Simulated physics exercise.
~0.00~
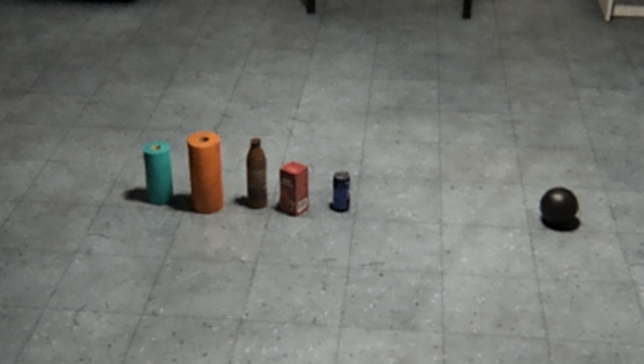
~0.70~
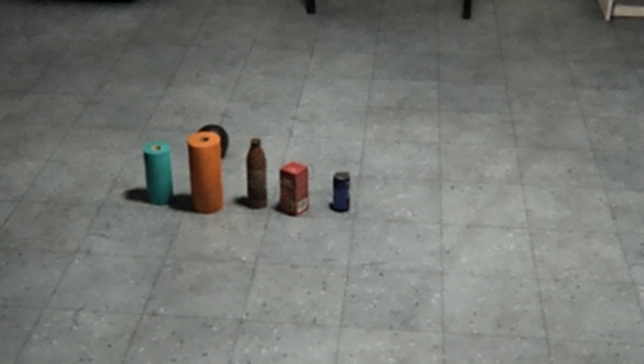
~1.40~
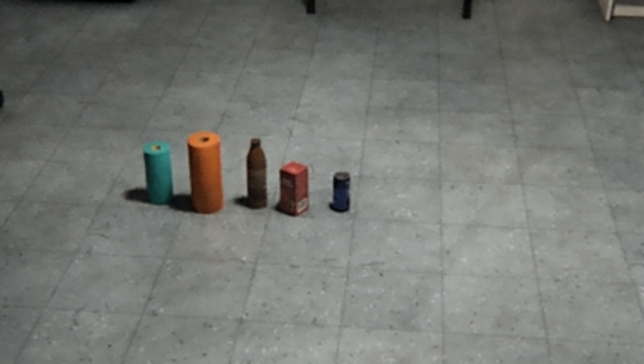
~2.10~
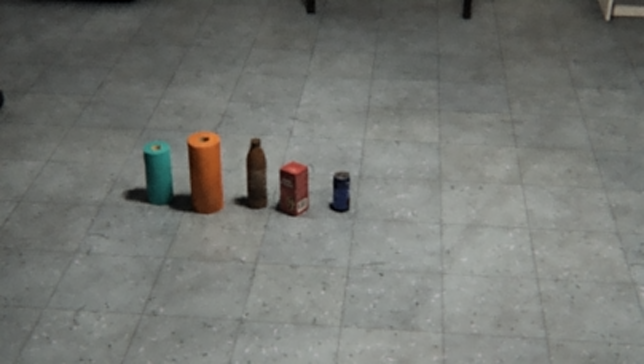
On a grey tiled floor, a black ball rolled left from the right side, passed behind a row of five upright items without knocking any over, and came to rest at the far left edge, leaving the rolls, bottle, carton and can standing.
